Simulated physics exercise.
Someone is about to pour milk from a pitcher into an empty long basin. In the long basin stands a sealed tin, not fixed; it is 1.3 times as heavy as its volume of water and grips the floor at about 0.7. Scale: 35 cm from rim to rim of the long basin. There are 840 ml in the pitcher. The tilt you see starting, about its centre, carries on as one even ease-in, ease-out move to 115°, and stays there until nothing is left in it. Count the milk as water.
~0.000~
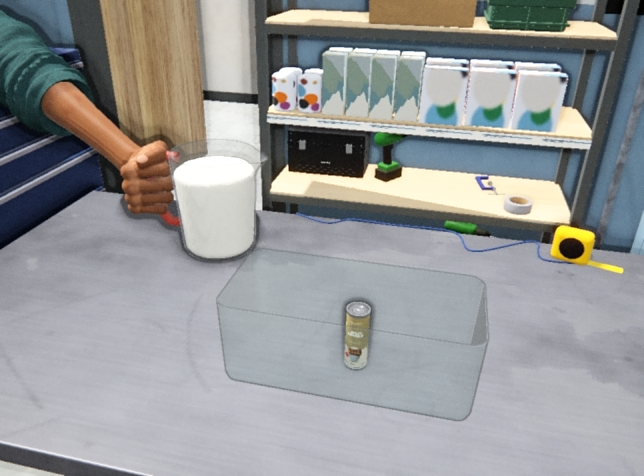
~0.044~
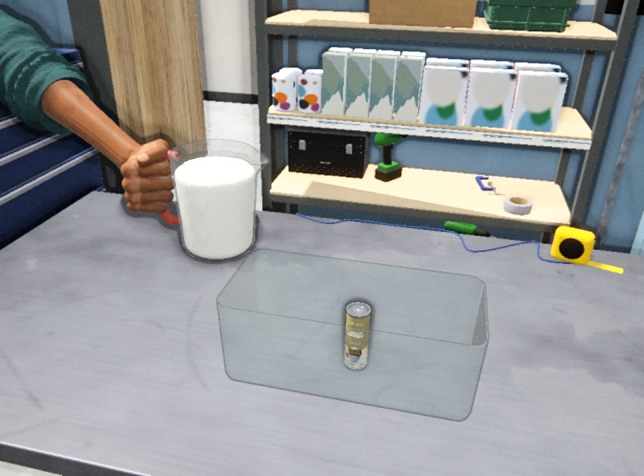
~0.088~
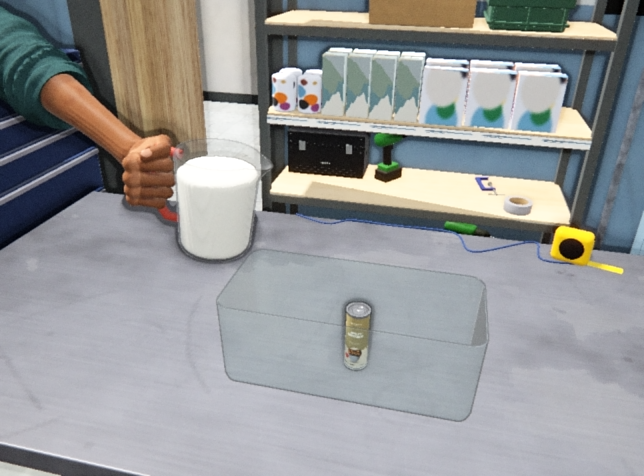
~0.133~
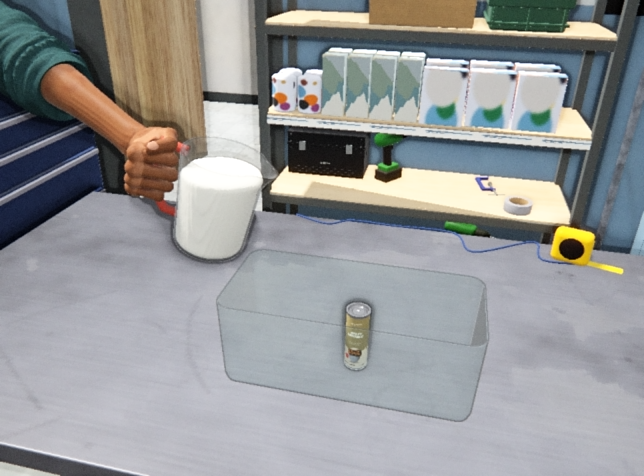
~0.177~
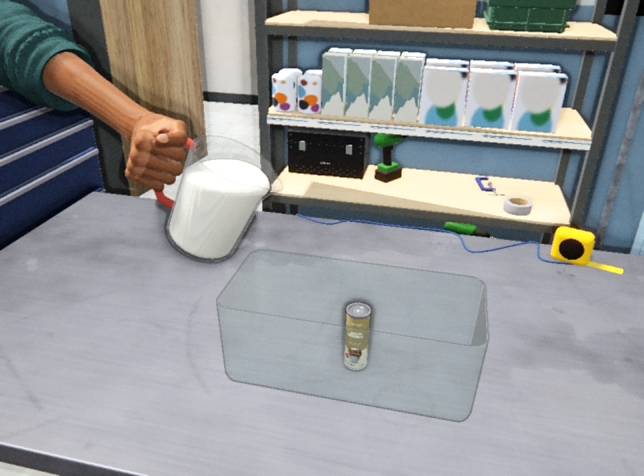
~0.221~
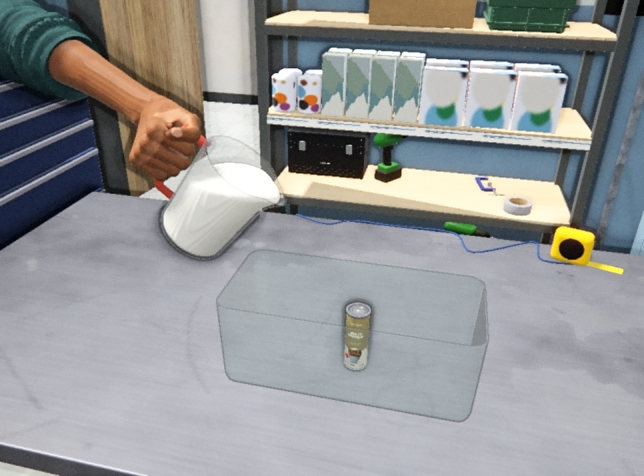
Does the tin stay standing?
The tin stays up.
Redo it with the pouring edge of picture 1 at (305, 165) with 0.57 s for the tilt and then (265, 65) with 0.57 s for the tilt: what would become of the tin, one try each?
First it goes over; then it goes over.
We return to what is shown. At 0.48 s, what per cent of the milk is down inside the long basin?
Near 30 in a hundred.
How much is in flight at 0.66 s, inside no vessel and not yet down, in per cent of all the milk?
Near 7 in a hundred.
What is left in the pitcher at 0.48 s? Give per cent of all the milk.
Some 50 per cent.
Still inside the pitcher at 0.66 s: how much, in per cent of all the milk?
Some 9 per cent.
Then, 0.48 s in, the tilt is 107° and 51 per cent is still to pour; the tin stands where it began.
Then, 0.66 s in, the tilt is 115° and 9 per cent is still to pour; the tin stands where it began.
Then, 0.86 s in, the tilt is 115° and 0 per cent is still to pour; the tin stands where it began.
Then, 1.07 s in, the tilt is 115° and 0 per cent is still to pour; the tin stands where it began.
Finally, the tin stands where it began.
